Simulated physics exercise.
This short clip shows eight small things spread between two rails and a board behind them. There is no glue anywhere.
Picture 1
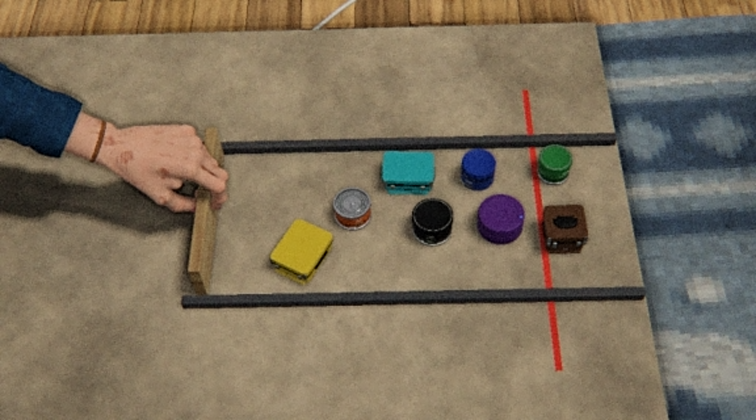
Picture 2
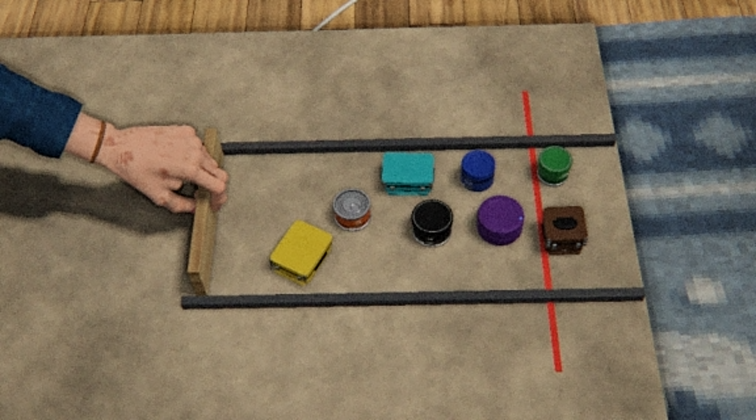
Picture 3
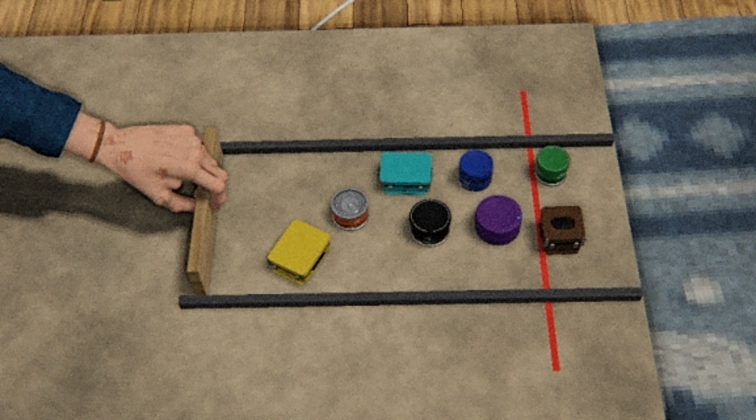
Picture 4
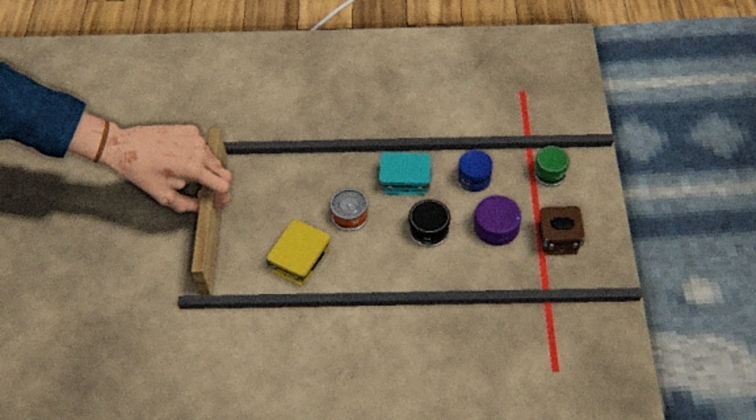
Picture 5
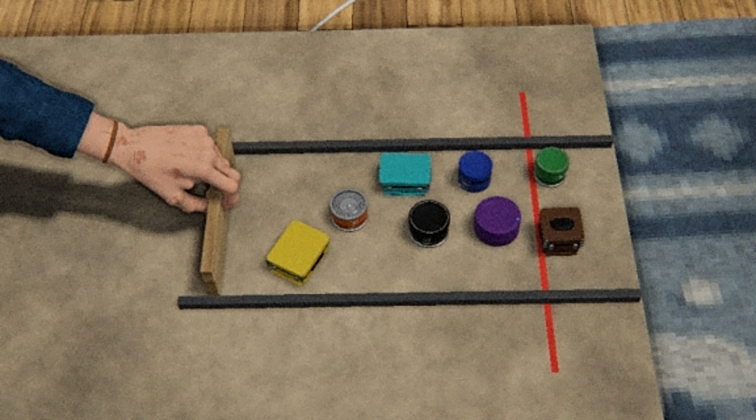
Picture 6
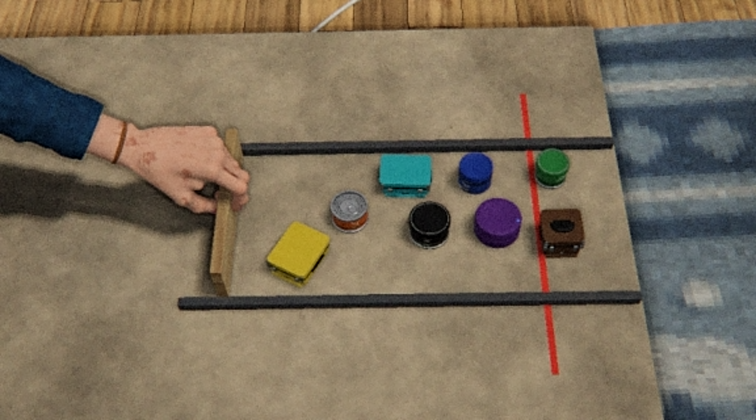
A wooden board held by a hand stayed almost still between two dark rails, then slid a short way right, while the eight small colourful things in front of it stayed put, untouched.
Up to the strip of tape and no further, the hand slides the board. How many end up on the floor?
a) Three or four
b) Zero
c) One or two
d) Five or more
(c) One or two.
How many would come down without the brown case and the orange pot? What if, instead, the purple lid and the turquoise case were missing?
Tally of falls: 2 for the first try, 0 for the second.
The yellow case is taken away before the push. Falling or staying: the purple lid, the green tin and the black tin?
The purple lid keeps its place, the green tin ends up down and the black tin keeps its place.
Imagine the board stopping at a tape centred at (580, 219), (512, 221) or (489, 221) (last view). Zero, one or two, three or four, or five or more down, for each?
In order: 5 or more, not one, none at all.
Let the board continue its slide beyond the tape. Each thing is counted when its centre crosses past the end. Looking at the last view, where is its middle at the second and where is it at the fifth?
I'd put it close to (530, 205) and later close to (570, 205).
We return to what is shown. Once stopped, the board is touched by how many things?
The count in contact is 3.
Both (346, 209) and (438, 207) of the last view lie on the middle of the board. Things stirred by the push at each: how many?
The first number is 2, the next one 7.
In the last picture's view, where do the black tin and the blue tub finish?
Black tin: (595, 211); blue tub: (600, 171).
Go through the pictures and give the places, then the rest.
In the first frame, green tin (555, 165); brown case (564, 230); purple lid (501, 219); board (207, 210); tape (541, 217).
In the second frame, brown case (563, 231); yellow case (303, 254).
In the third frame, purple lid (498, 220); orange pot (350, 210).
In the fourth frame, green tin (551, 167); turquoise case (405, 174).
In the fifth frame, brown case (560, 232); black tin (429, 224).
In the sixth frame, green tin (552, 169); brown case (561, 234); purple lid (498, 223); board (228, 211); tape (538, 220).
Soon after, none off yet; green tin at rest near (552, 169); brown case at rest near (561, 234); purple lid at rest near (498, 223).
After that, none off yet; green tin at rest near (552, 169); brown case at rest near (562, 234); purple lid displaced a little near (519, 222).
And then, none off yet; green tin displaced about its own width near (588, 166); brown case displaced about its own width near (610, 245); purple lid displaced well along near (596, 208).
In the end, the number that fall off is one or two; gone, purple lid and green tin.
